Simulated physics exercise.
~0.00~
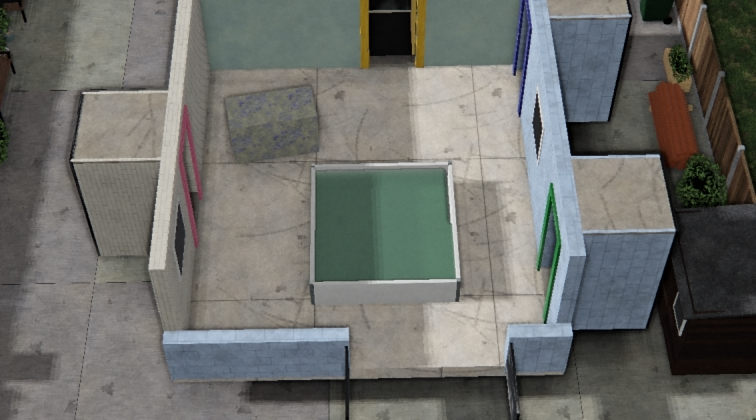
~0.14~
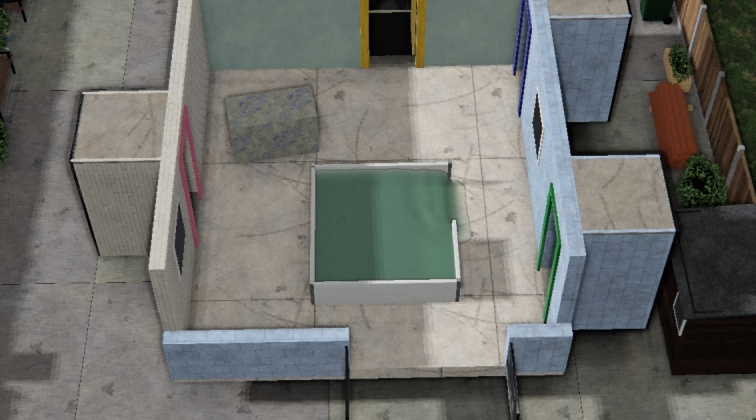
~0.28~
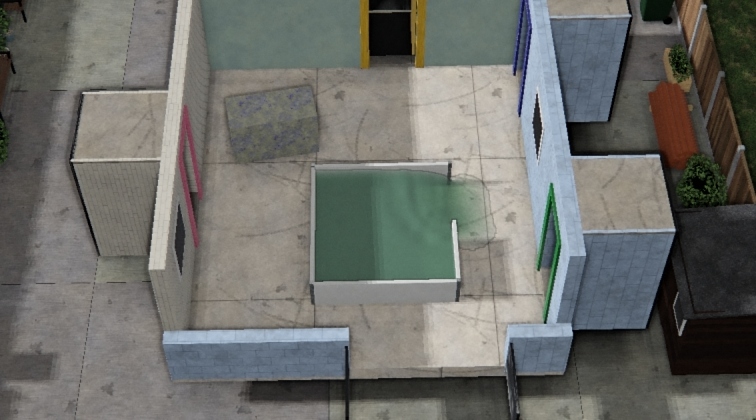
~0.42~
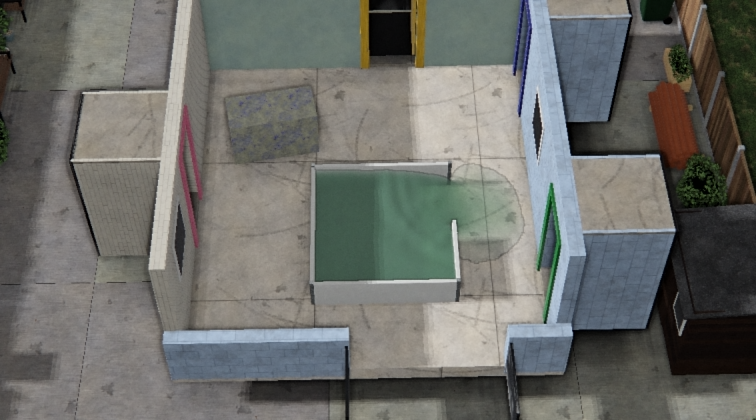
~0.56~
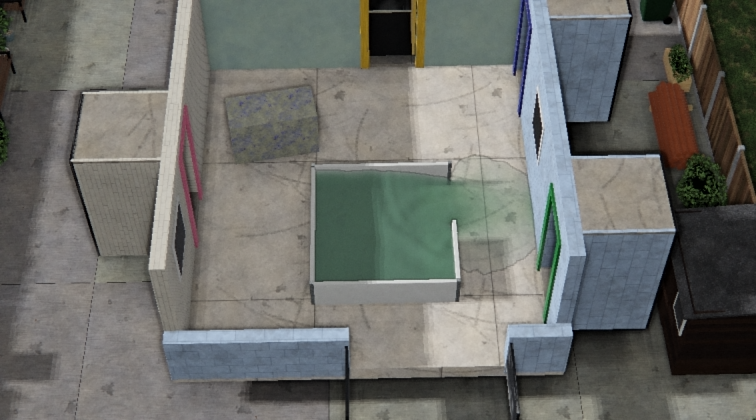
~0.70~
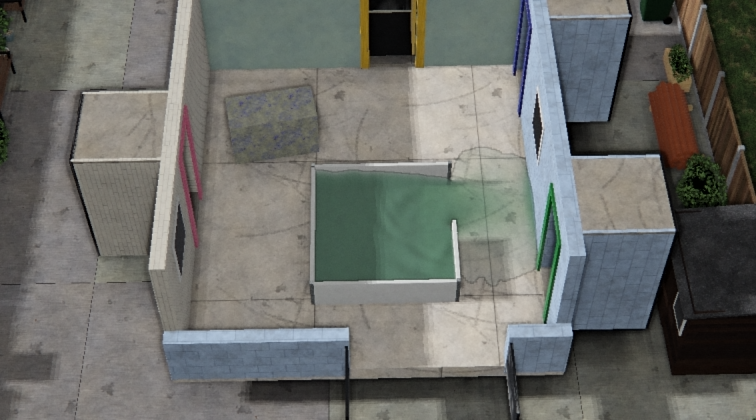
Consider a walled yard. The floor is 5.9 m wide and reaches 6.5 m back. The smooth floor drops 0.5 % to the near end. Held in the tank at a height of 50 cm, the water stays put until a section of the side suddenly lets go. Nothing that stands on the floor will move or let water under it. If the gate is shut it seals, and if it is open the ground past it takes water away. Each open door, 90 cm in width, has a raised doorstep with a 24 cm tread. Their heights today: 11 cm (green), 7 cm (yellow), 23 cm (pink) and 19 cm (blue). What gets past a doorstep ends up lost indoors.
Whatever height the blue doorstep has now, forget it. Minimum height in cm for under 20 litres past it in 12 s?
Approx. 12 cm.
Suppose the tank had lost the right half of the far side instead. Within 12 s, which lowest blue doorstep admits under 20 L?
About 18 cm.
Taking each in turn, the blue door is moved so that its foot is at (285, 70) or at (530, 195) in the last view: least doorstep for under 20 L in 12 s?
In turn: About 6.5 cm, about 31 cm.
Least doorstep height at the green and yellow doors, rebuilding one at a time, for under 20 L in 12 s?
Roughly 5.5 cm for the green door and roughly 5.5 cm for the yellow door.
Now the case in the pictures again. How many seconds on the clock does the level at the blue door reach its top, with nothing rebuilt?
Peak time: Around 5.0 s.
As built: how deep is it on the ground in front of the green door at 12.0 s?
It stands about 4.0 centimetres deep.
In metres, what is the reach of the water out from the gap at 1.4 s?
Front distance: Approx. 2.8 m.
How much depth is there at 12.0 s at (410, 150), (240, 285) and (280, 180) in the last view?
The depths come to about 3, 6 and 3 cm.
After 1.4 s water covers 10 % of the floor, deepest (36 cm) near (524, 203); it has not reached the blue door.
After 3.0 s water covers 35 % of the floor, deepest (30 cm) near (524, 203); 9 cm at the blue door, 0 litres in over its 19 cm doorstep.
After 12.0 s water covers 95 % of the floor, deepest (10 cm) near (293, 124); 8 cm at the blue door, 2 litres in over its 19 cm doorstep.
At the blue door as built, the water arrived by 1.6 s and peaked near 14 cm at 5.0 s.
Run again over the same 12 s with other heights there, 36 litres in over 10 cm, 13 litres over 13.5 cm. The limit of 20 litres is kept from about 12 cm up.
